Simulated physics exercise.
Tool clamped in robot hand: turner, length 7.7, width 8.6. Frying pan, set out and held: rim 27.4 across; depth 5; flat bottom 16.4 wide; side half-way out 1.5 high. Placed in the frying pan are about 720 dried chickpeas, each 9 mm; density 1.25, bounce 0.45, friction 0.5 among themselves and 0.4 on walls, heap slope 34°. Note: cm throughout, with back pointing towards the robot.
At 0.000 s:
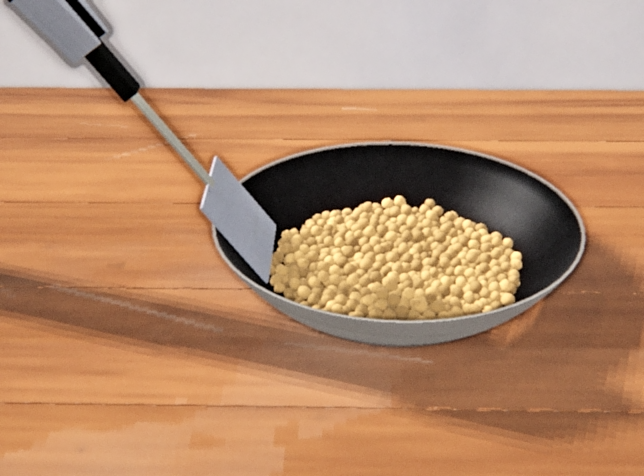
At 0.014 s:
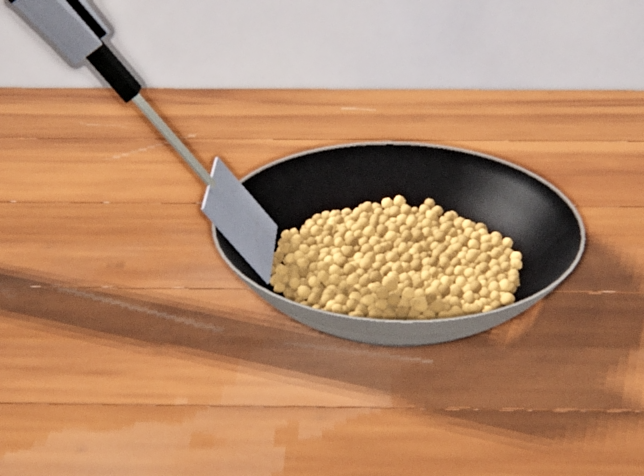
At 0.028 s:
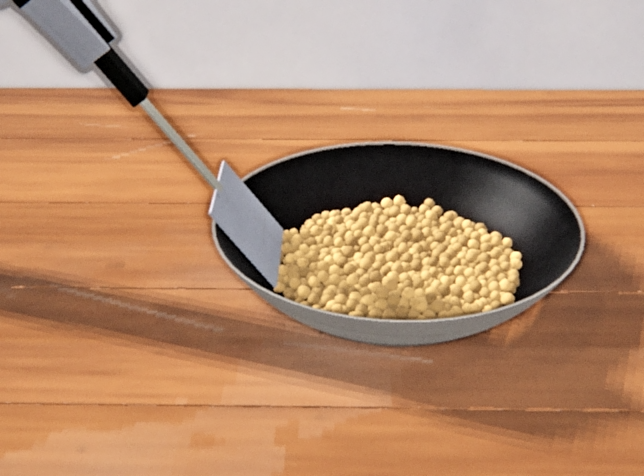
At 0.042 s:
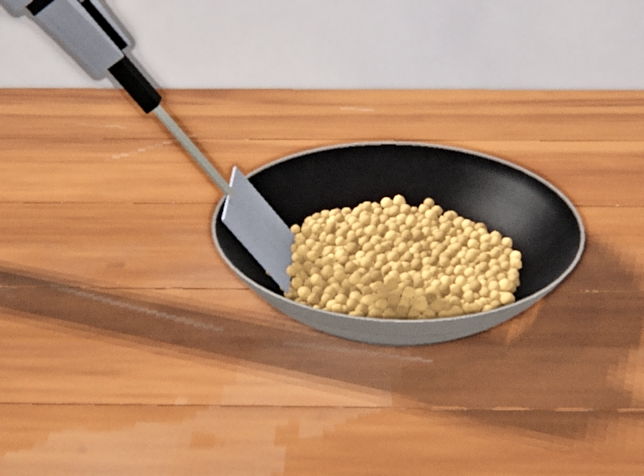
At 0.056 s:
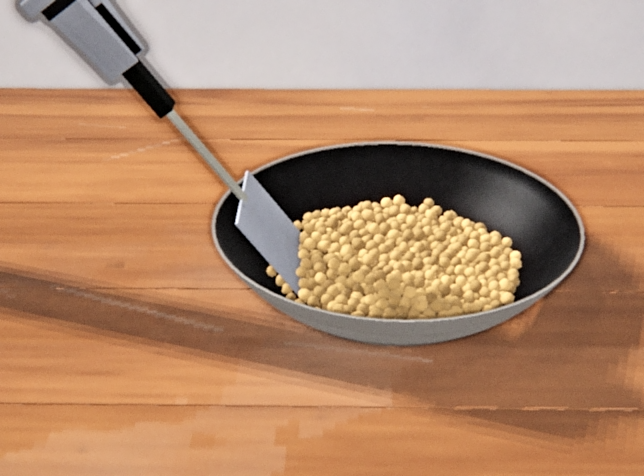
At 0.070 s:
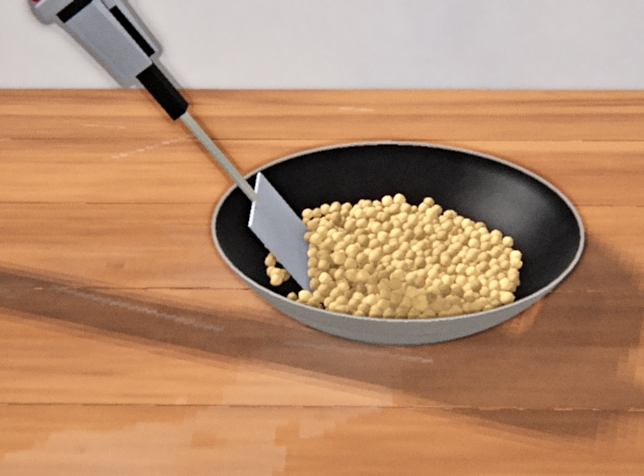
A robot arm slides a turner rightward into the heap of chickpeas in a frying pan.
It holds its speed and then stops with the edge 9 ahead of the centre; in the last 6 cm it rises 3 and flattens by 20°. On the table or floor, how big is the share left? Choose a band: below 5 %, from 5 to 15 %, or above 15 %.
That share falls between 5 and 15 %.
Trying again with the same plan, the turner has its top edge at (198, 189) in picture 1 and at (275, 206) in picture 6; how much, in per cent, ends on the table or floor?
20 per cent.
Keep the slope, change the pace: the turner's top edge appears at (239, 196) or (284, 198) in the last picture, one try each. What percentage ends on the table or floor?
Roughly 0 and 20 percent.
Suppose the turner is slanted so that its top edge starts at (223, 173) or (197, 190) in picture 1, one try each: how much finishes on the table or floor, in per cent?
Close to 10 and 10 percent respectively.
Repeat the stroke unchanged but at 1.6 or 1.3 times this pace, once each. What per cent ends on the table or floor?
Estimates in order: 25 per cent, 20 per cent.
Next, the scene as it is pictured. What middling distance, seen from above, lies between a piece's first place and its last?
Somewhere about 3 centimetres, I'd say.
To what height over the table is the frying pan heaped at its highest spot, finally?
About 5.0 cm above the table.
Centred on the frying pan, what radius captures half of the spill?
That distance comes to about 22 cm.
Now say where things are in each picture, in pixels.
Turner top edge at (209, 181), sloping 54°; upper third of the load around (391, 257), from x 270 to 515, top at y 200; 715 in the frying pan, in the first picture.
Turner top edge at (210, 182), sloping 54°; upper third of the load around (391, 256), from x 270 to 515, top at y 200, in the second picture.
Turner top edge at (217, 186), sloping 54°; upper third of the load around (391, 256), from x 270 to 515, top at y 200, in the third picture.
Turner top edge at (229, 192), sloping 54°; upper third of the load around (384, 256), from x 270 to 515, top at y 200, in the fourth picture.
Turner top edge at (242, 196), sloping 54°; upper third of the load around (380, 253), from x 270 to 515, top at y 200, in the fifth picture.
Turner top edge at (255, 198), sloping 54°; upper third of the load around (379, 251), from x 270 to 515, top at y 200; 715 in the frying pan, in the sixth picture.
After 0.15 s, sloping 54°, highest piece 8 above the table; 714 in the frying pan, 1 on the blade or in flight.
After 0.23 s, sloping 48°, highest piece 9 above the table; 714 in the frying pan, 1 on the blade or in flight.
After 0.47 s, sloping 34°, highest piece 5 above the table; 650 in the frying pan, 62 on the table or floor, 3 on the blade or in flight.
After 1.52 s, sloping 34°, highest piece 5 above the table; 650 in the frying pan, 65 on the table or floor.
At rest, 650 in the frying pan, 65 on the table or floor. That is 9 % on the table or floor.
